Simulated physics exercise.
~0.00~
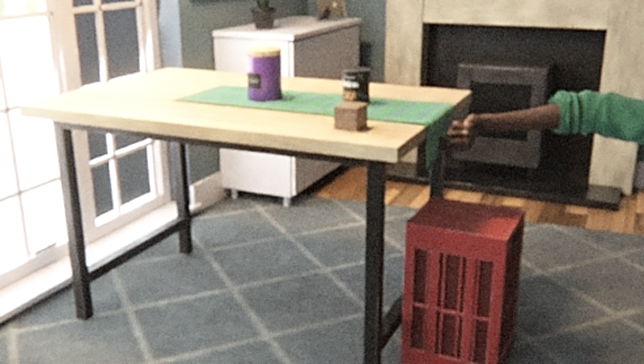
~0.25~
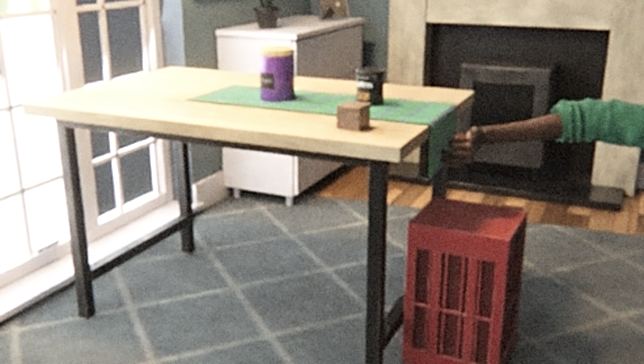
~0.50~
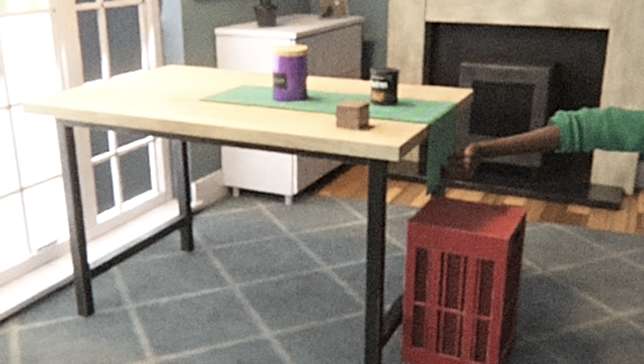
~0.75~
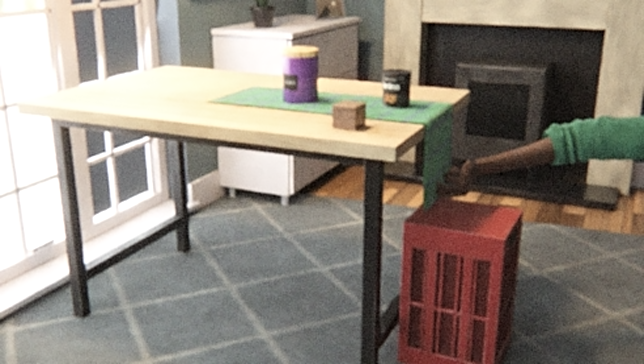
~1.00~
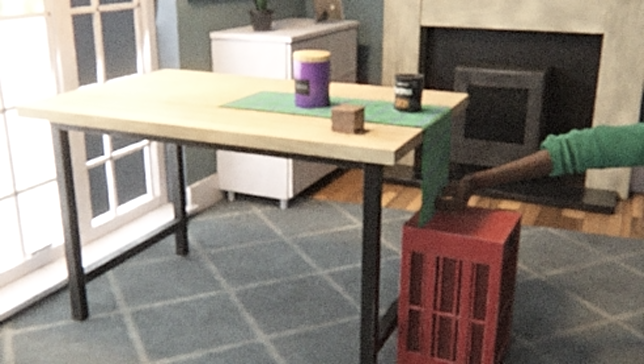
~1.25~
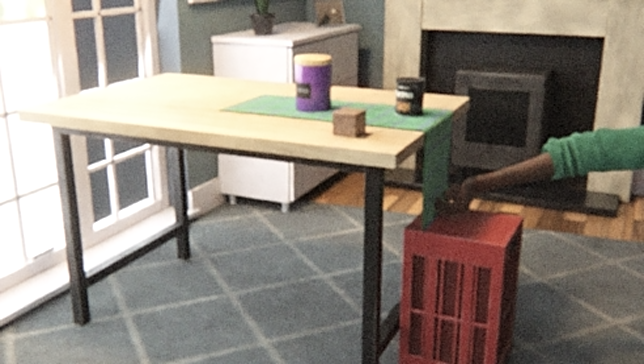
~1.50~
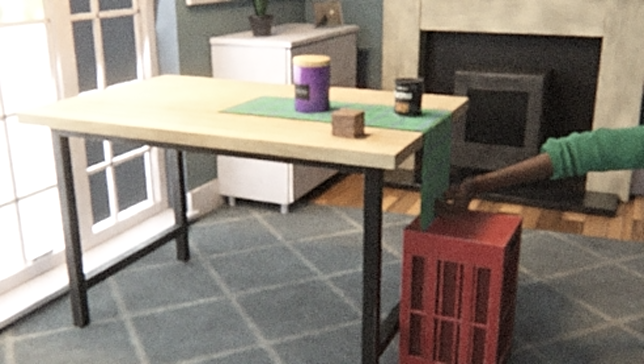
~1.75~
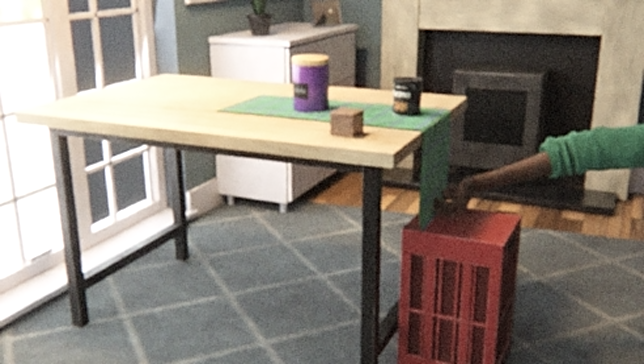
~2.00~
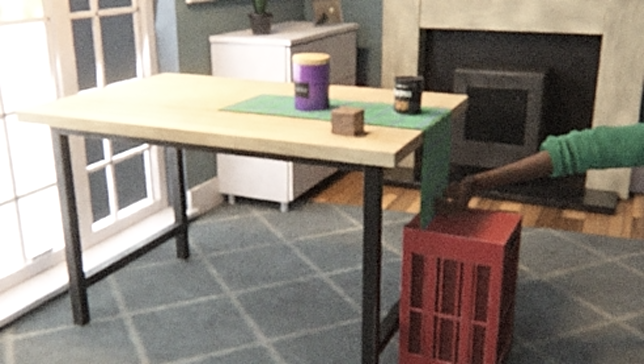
A green table runner was drawn down by a hand over the table's right end until its hem reached the red crate, carrying the black tin and upright purple canister a little to the right, while the brown block stayed still and everything remained on the table.
